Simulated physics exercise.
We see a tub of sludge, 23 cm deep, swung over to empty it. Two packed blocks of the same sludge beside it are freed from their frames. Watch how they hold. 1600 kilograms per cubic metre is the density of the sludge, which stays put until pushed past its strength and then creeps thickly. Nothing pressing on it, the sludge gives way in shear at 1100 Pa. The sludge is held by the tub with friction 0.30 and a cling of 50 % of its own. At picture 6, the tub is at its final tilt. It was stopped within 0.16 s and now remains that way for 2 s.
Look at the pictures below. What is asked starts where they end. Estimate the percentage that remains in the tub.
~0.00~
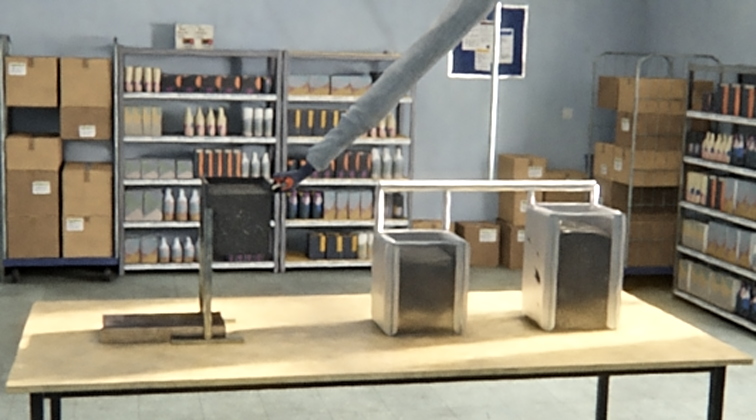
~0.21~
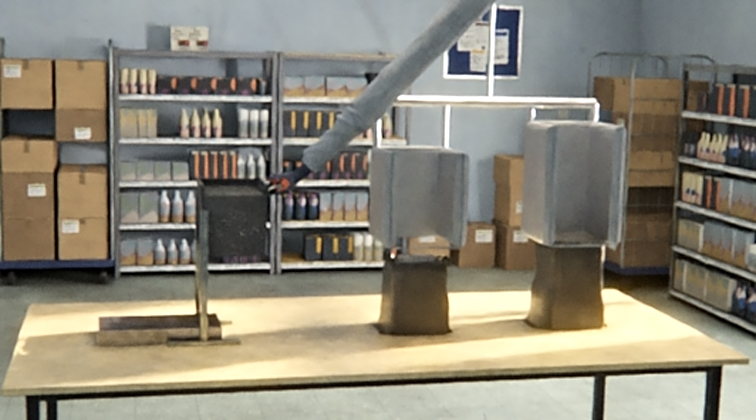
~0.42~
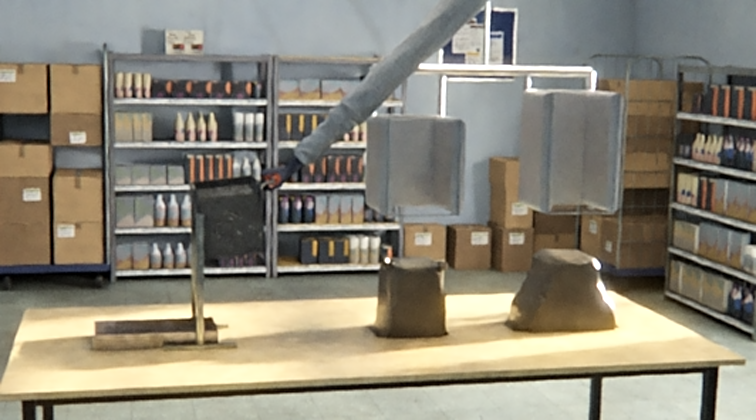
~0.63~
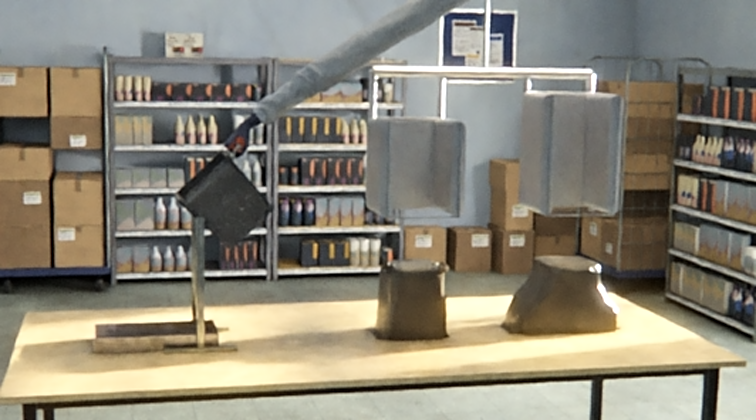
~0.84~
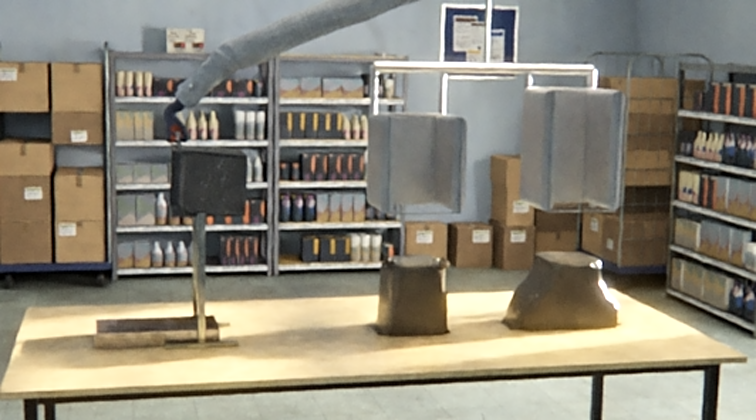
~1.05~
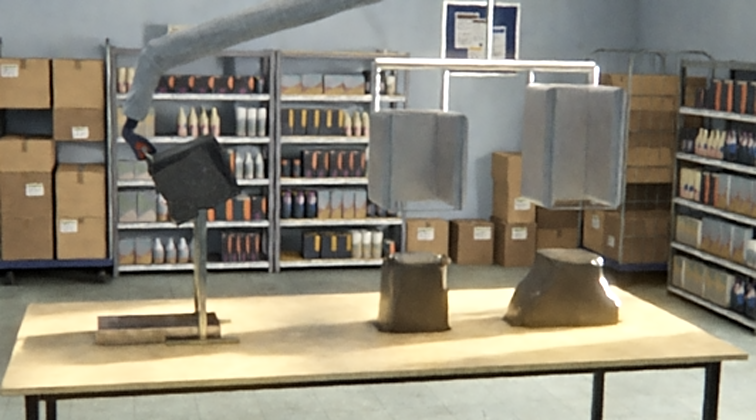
Something like 0 % remains.
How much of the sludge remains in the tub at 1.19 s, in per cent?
The tub holds around 65 % of the load then.
After 1.19 s, the tub is at 115 degrees and holds 67 %.
After 1.36 s, the tub is at 115 degrees and holds 2 %.
After 1.53 s, the tub is at 115 degrees and holds 0 %.
After 1.70 s, the tub is at 115 degrees and holds 0 %.
After 3.05 s, the tub is at 115 degrees and holds 0 %.
